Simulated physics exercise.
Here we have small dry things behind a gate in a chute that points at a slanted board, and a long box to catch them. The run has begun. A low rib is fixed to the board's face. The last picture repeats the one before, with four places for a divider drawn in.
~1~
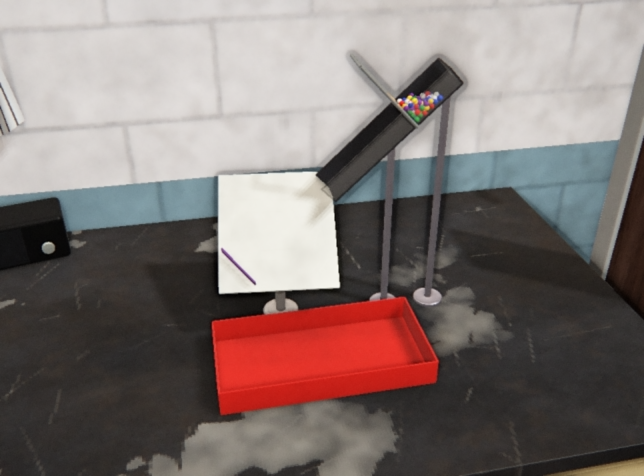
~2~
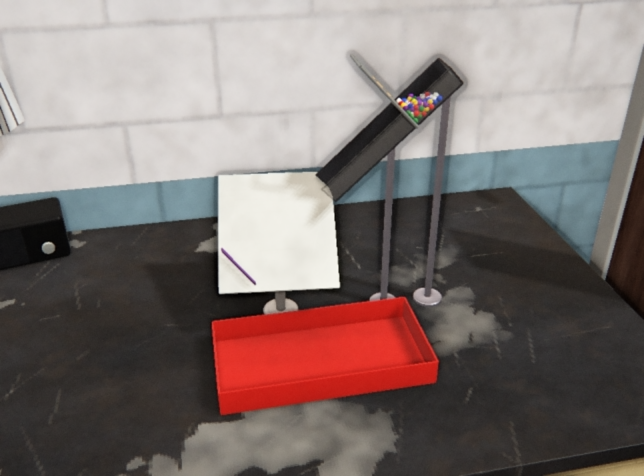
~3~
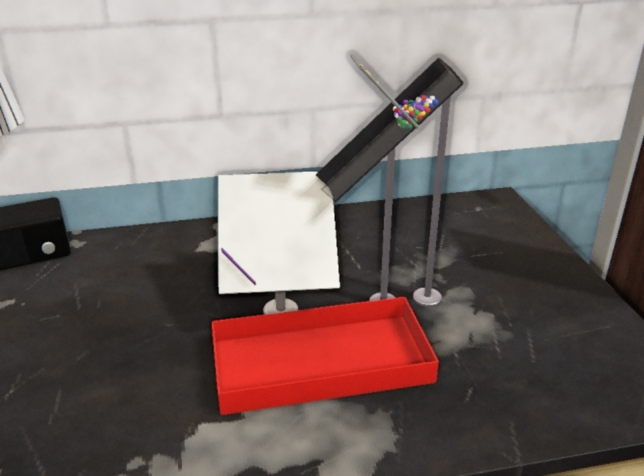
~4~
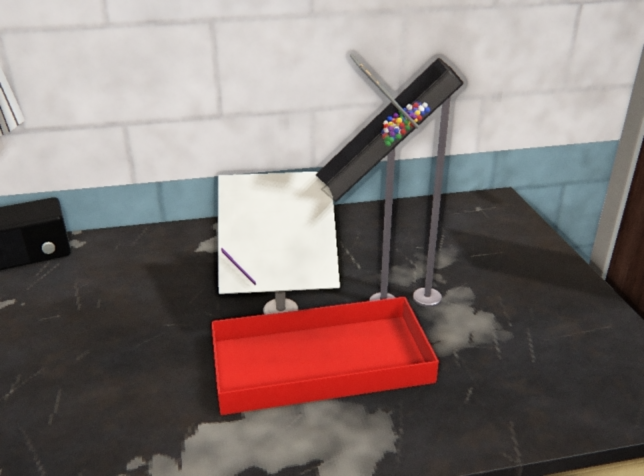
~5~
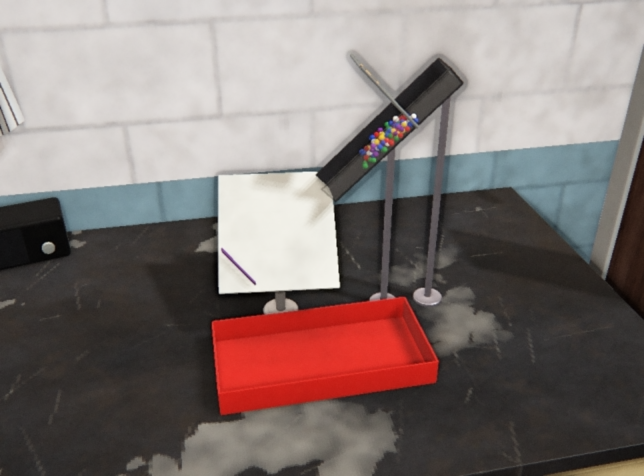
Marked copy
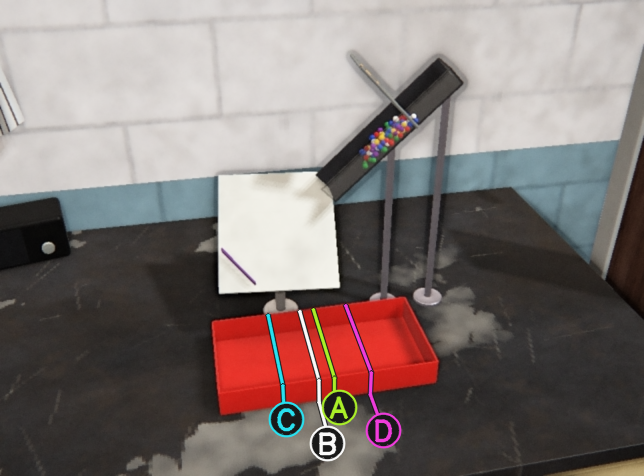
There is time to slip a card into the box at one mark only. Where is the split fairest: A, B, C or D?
The best line is C.
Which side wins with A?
More lands on the left.
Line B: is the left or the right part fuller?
More lands on the left.
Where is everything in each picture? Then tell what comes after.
The first frame shows load behind the gate (420, 104), round plastic beads; lip of the chute (332, 195), sloping fairly steeply.
The second frame shows middle of the board (277, 230), tilted fairly steeply; middle of its low edge (280, 290); of its high edge (275, 173).
The third frame shows front corners of the box (219, 393) and (438, 362), empty; front of the load (401, 124).
The fourth frame shows middle of the load (402, 119); its front (388, 144), roughly a quarter of the way to the lip; rib from (221, 248) to (255, 282).
The fifth frame shows middle of the load (387, 135); its front (365, 166), roughly half of the way to the lip.
On the marked copy, line A crosses the front rim at (334, 377); line B crosses the front rim at (318, 379); line C crosses the front rim at (282, 384); line D crosses the front rim at (371, 371).
With A, of what is caught, almost all on the left of the divider, just a few on the right.
With B, of what is caught, almost all on the left of the divider, about a tenth on the right.
With C, of what is caught, roughly two thirds on the left of the divider, roughly a third on the right.
With D, of what is caught, every piece on the left of the divider, not one piece on the right.
